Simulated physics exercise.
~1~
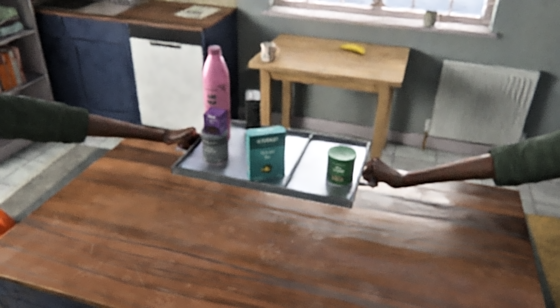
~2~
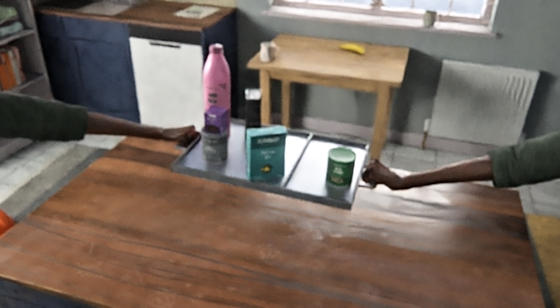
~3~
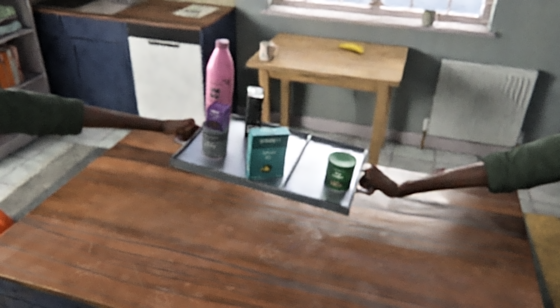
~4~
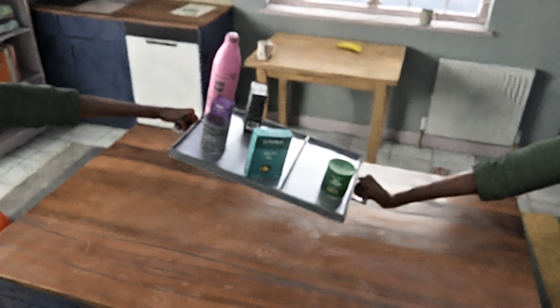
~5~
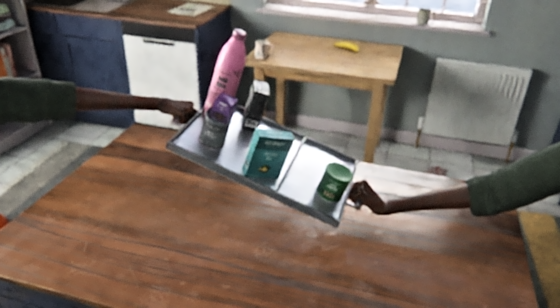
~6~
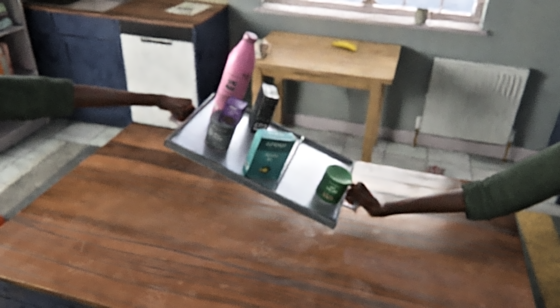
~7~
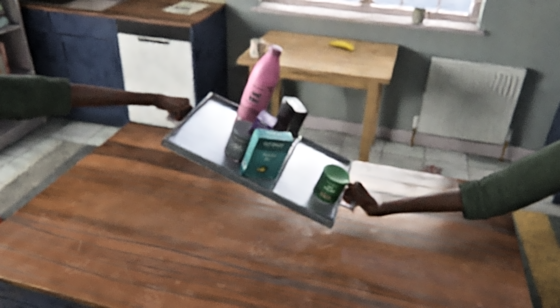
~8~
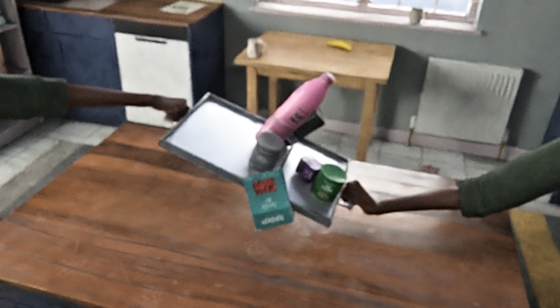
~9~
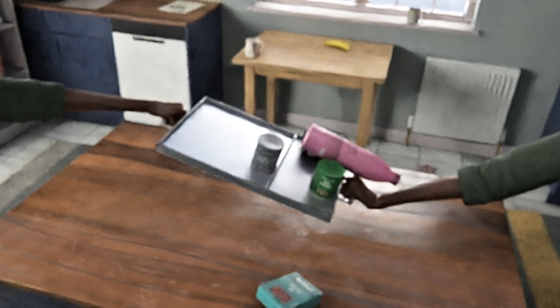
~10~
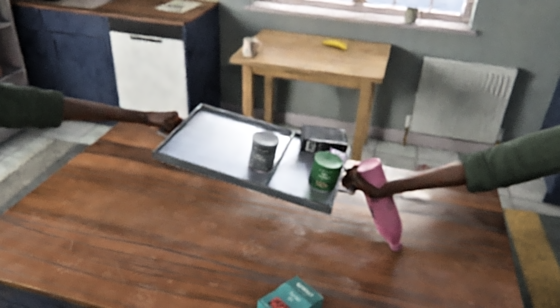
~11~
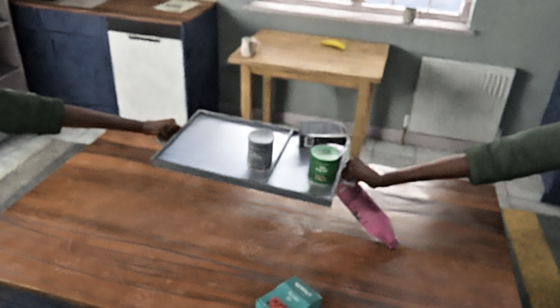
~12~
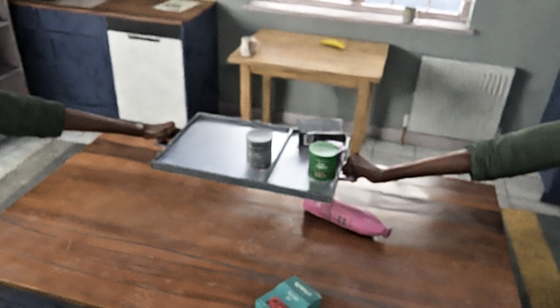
Hand-held tray tilting down to the right and levelling, turquoise packet and pink bottle falling onto the table, green tin staying aboard.
